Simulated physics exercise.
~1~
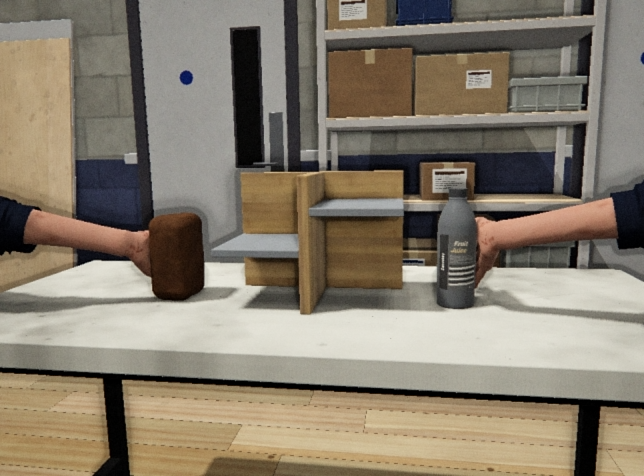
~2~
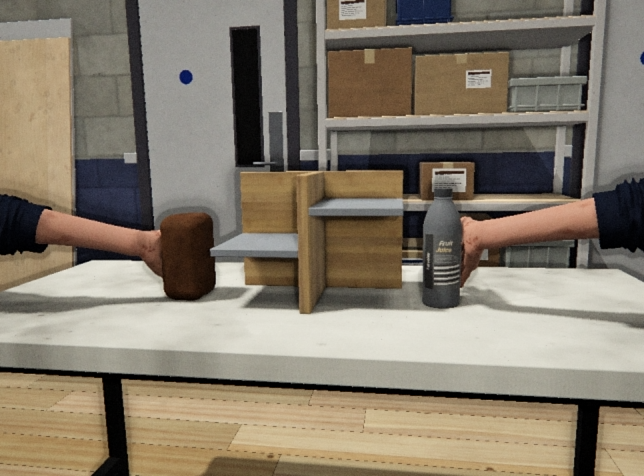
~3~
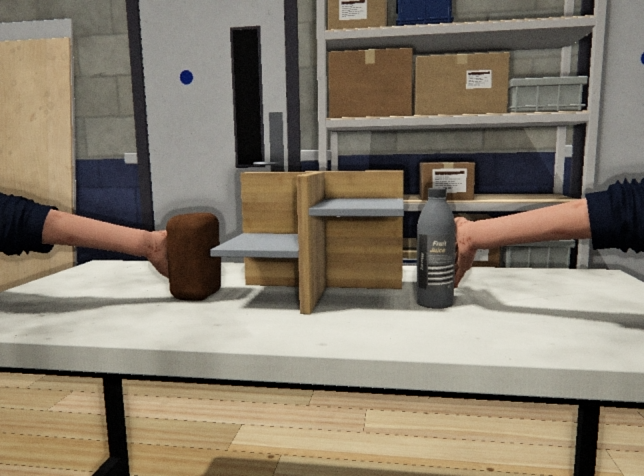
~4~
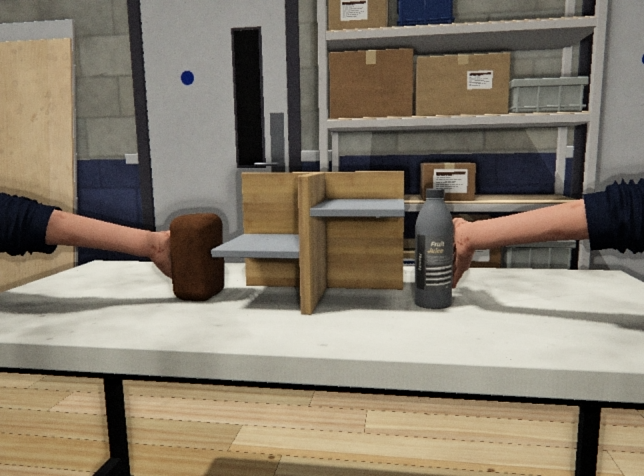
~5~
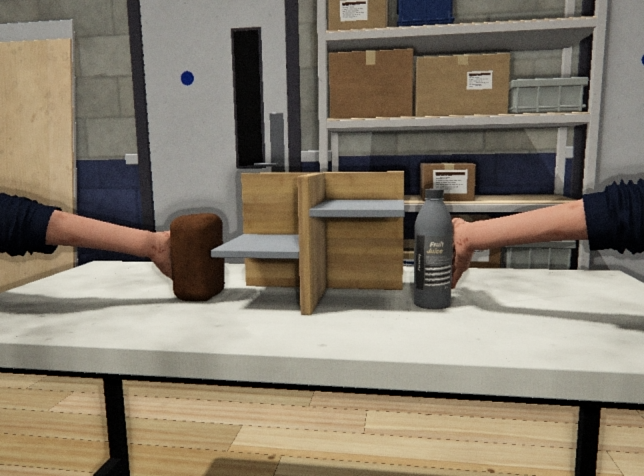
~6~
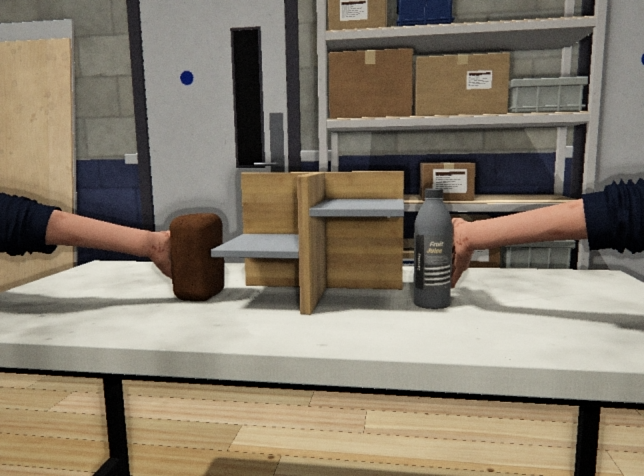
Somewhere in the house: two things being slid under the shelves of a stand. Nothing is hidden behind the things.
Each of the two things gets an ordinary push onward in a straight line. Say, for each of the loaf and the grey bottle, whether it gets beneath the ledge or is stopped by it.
Result: The loaf is stopped, the grey bottle is stopped.
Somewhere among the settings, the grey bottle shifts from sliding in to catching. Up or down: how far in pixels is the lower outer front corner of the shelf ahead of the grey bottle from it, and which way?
Go up by close to 24 pixels and it flips.
Then, 0.20 s after the last picture, loaf sliding up to the opening near (203, 257); grey bottle sliding up to the opening near (427, 248).
Then, 0.28 s after the last picture, loaf stopped at the opening near (208, 256); grey bottle sliding up to the opening near (418, 247).
At rest, the loaf stops at the shelf, near (208, 256); the grey bottle stops at the shelf, near (416, 247).
